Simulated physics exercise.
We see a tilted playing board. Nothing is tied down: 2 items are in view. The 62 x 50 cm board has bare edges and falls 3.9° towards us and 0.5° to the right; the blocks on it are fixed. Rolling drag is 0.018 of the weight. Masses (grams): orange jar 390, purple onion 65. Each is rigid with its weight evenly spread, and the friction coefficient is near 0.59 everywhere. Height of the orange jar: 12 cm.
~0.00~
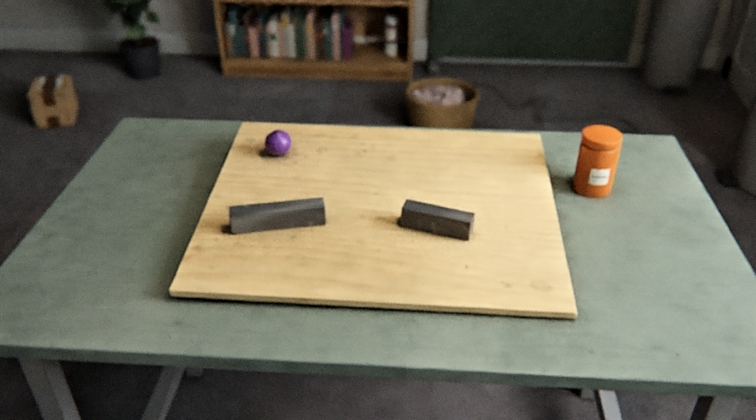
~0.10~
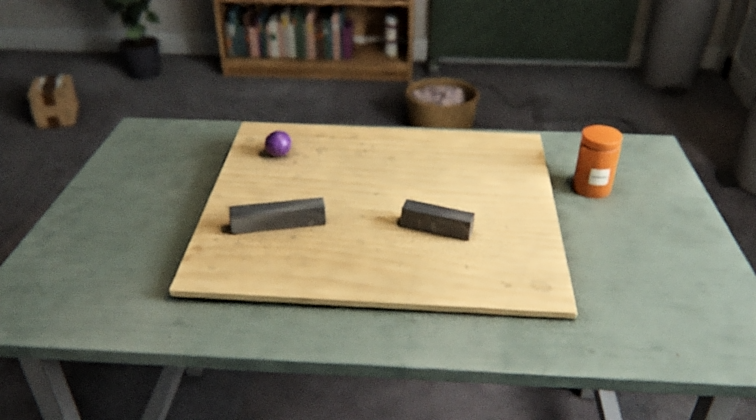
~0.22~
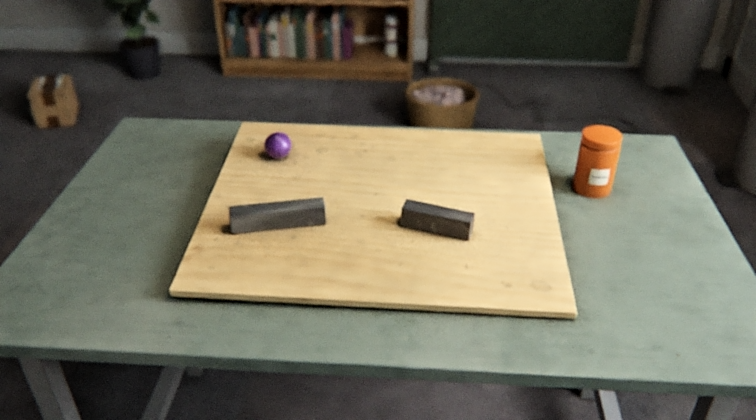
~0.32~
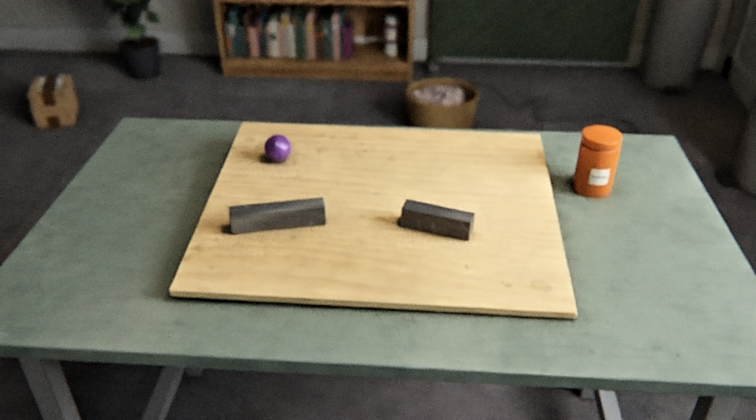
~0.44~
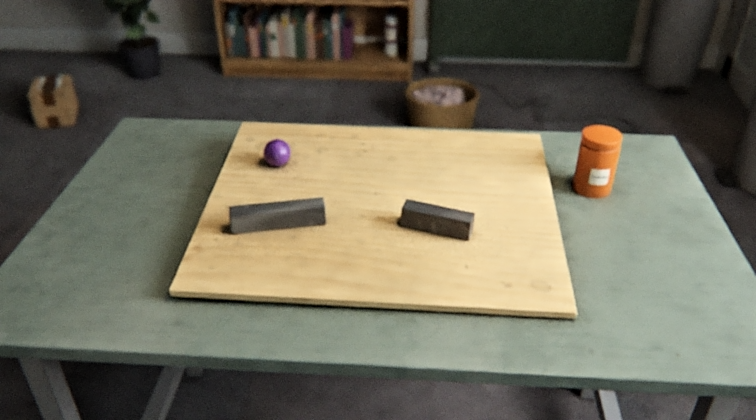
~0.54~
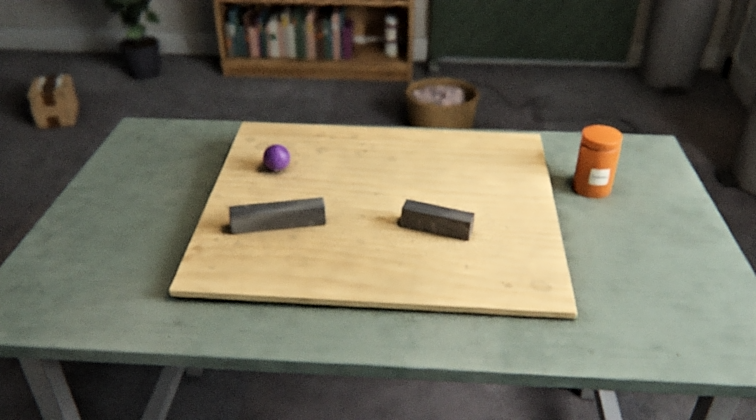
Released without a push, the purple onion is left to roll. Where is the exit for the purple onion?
It comes to this: Blocked.
After 0.74 s, 29 cm of board to the near edge; purple onion near (275, 172).
After 0.94 s, 23 cm of board to the near edge; purple onion near (273, 191).
In the end (1.6 s), 21 cm of board to the near edge; orange jar under 8 cm from the start. At the end, from the last picture's camera, purple onion near (270, 199).
